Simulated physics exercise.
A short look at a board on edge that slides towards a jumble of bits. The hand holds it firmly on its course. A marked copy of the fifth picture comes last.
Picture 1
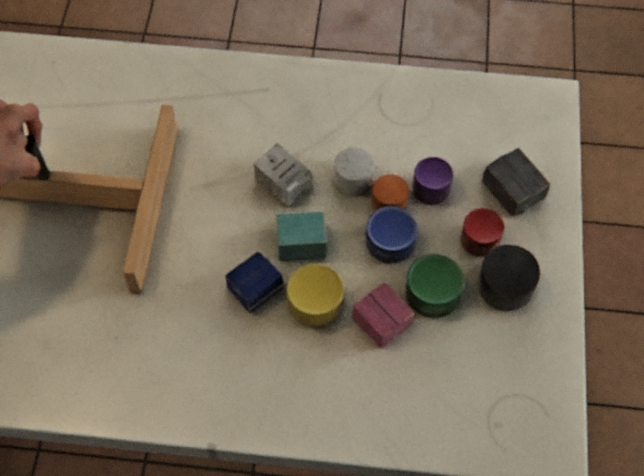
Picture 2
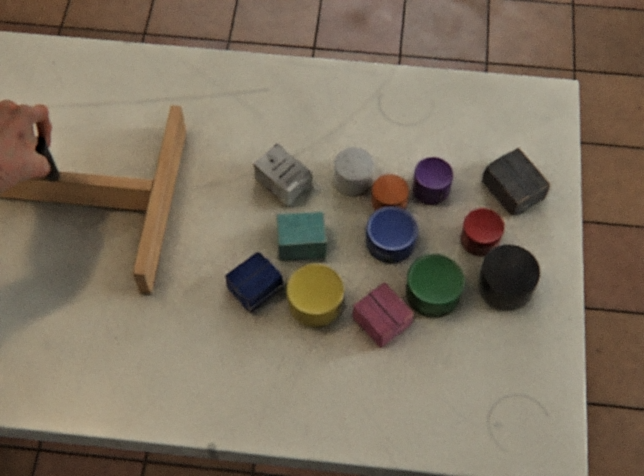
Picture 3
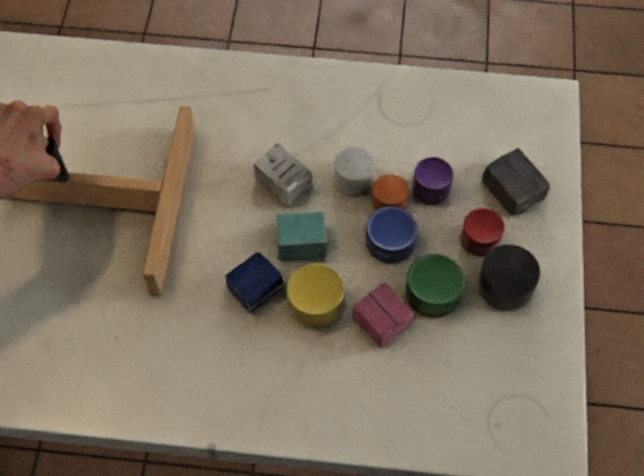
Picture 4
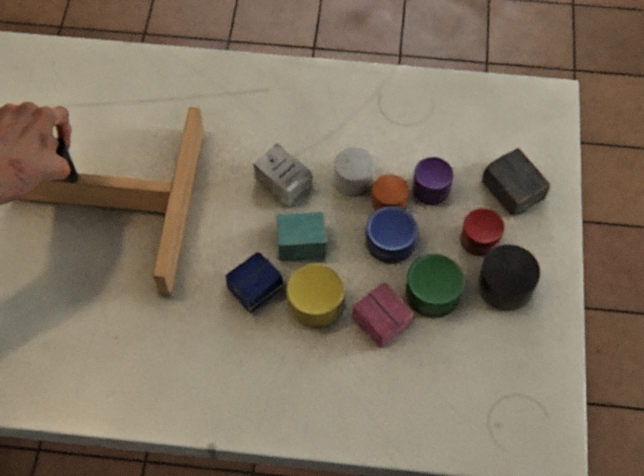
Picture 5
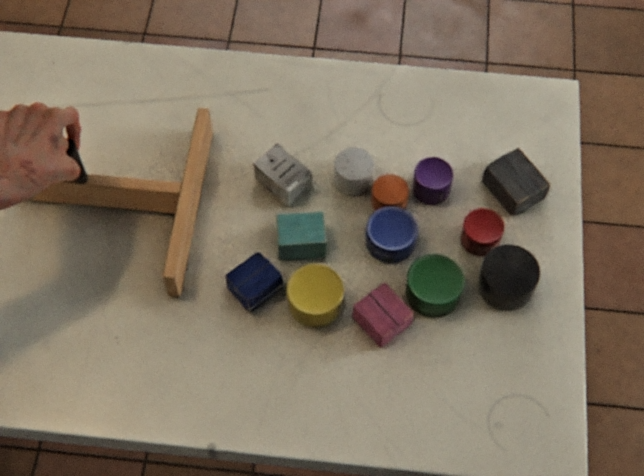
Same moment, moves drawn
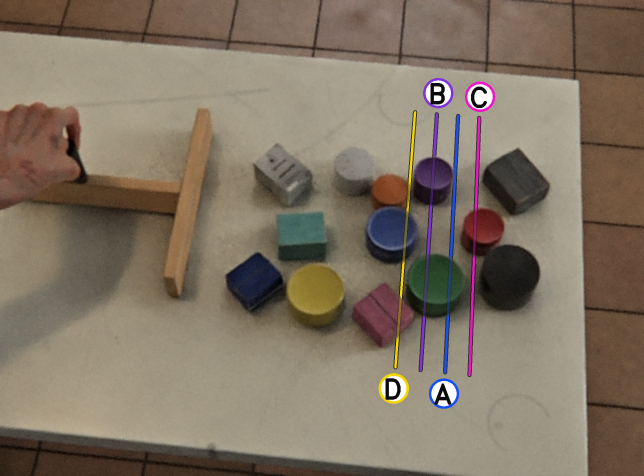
A pale tabletop above a brown tiled floor is seen from overhead by a still camera. Toward the right sit a white packet, turquoise block, blue box and yellow tub on the near side, with grey, orange, purple, blue, pink, green, red and black pieces beyond. From the left, a hand gripping a dark handle slides a T-shaped wooden board slowly rightward, narrowing the gap, while the pieces stay still.
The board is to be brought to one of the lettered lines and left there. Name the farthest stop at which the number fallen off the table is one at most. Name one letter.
C.
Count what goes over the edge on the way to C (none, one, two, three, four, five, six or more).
By then, one.
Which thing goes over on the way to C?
The black tin goes over.
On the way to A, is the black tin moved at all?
By then, yes.
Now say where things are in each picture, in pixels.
The first frame shows turquoise block (301, 236); black tin (509, 278); grey box (516, 182).
The second frame shows board (158, 186); pink box (383, 316).
The third frame shows board (167, 186); blue box (255, 282).
The fourth frame shows board (177, 187); blue jar (391, 236).
The fifth frame shows board (187, 188); red jar (482, 233); white packet (283, 175); green tub (434, 286).
On the marked copy, A at (452, 235); B at (429, 233); C at (475, 237); D at (406, 231).
With C. Early on, board (290, 198); pink box (399, 322); white pot (364, 169).
Further on, board (394, 208); black tin (517, 278); red jar (515, 230).
At the end, board (475, 215); black tin over the edge; red jar (576, 224); one fallen.
As for the rest, A is within the limit but short; B is within the limit but short; D is within the limit but short.
